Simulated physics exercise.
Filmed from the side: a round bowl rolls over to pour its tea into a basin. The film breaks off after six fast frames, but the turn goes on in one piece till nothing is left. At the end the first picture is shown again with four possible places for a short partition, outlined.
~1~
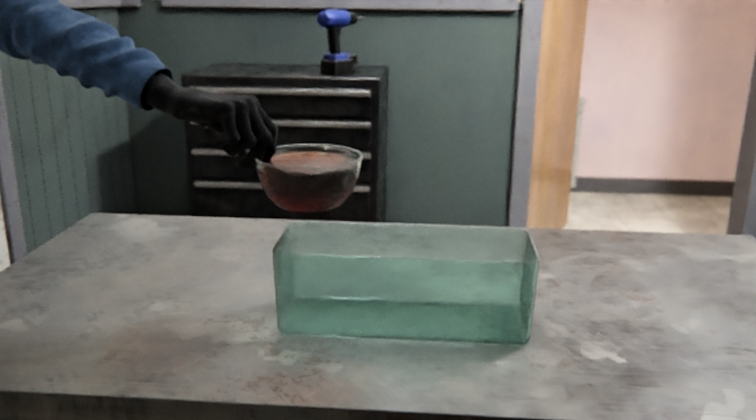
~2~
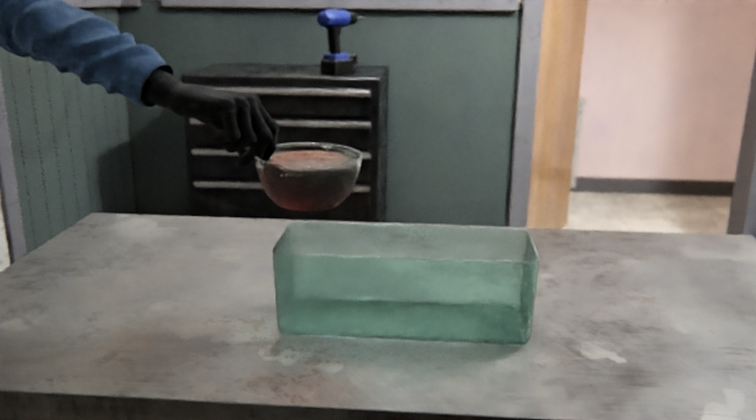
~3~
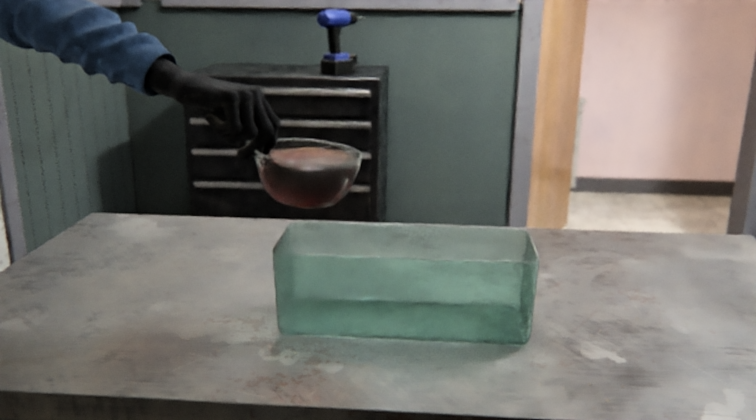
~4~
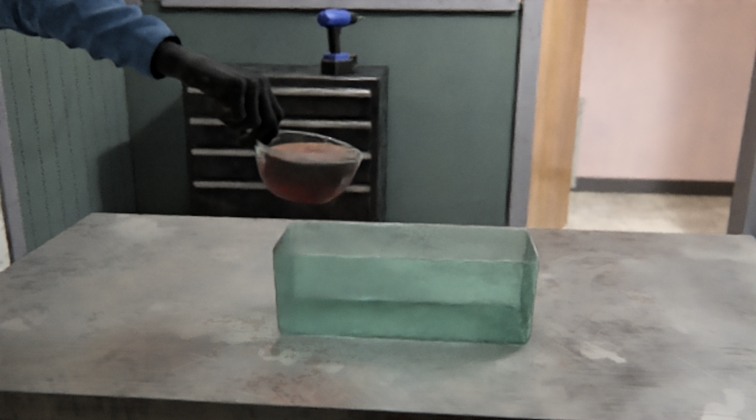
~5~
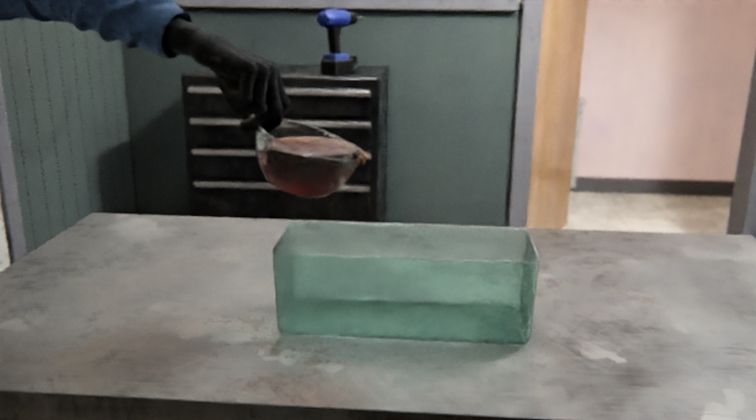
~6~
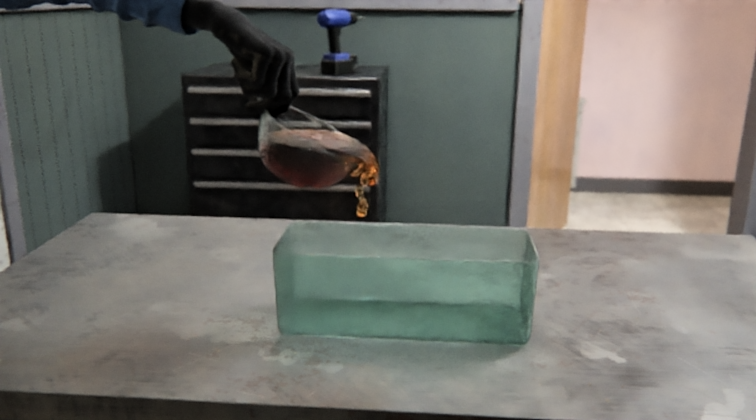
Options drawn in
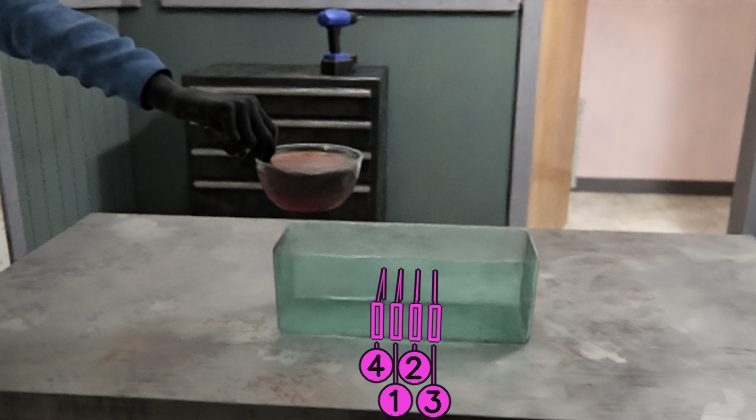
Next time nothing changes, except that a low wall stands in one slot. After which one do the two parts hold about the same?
Place 3.
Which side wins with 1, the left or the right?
The right side.
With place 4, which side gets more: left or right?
The right side.
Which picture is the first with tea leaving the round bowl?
Picture 5.
On the marked copy, 1 at (395, 344); 2 at (414, 345); 3 at (433, 346); 4 at (376, 343).
With 1, about 5 % ends left of the wall and 94 % right of it.
With 2, about 15 % ends left of the wall and 84 % right of it.
With 3, about 52 % ends left of the wall and 47 % right of it.
With 4, about 4 % ends left of the wall and 95 % right of it.
